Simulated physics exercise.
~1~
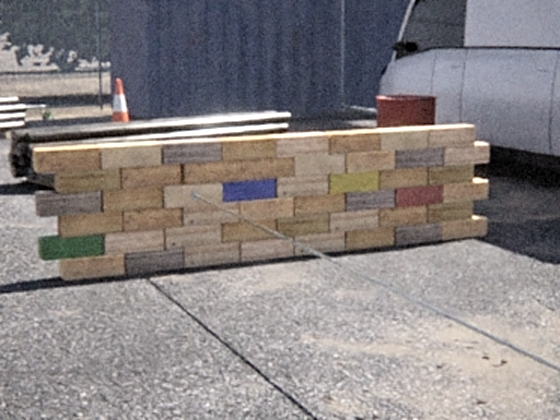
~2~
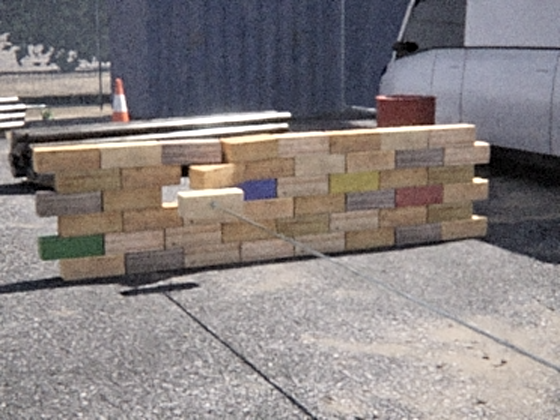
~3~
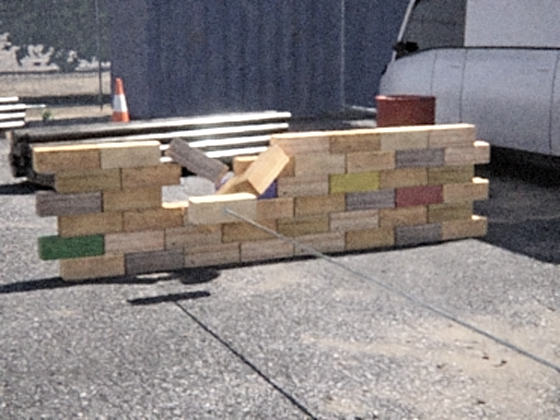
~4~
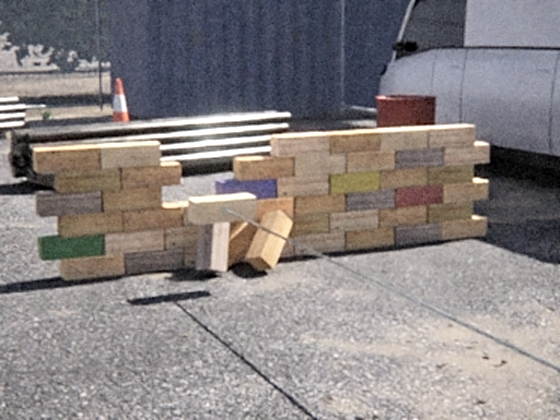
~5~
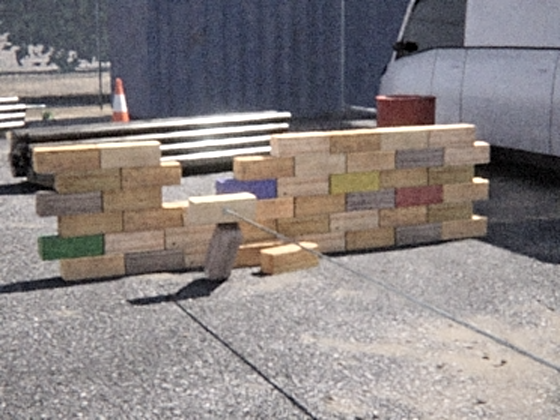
A thin rod pulls a wooden block from the wall, and blocks above it tumble down.
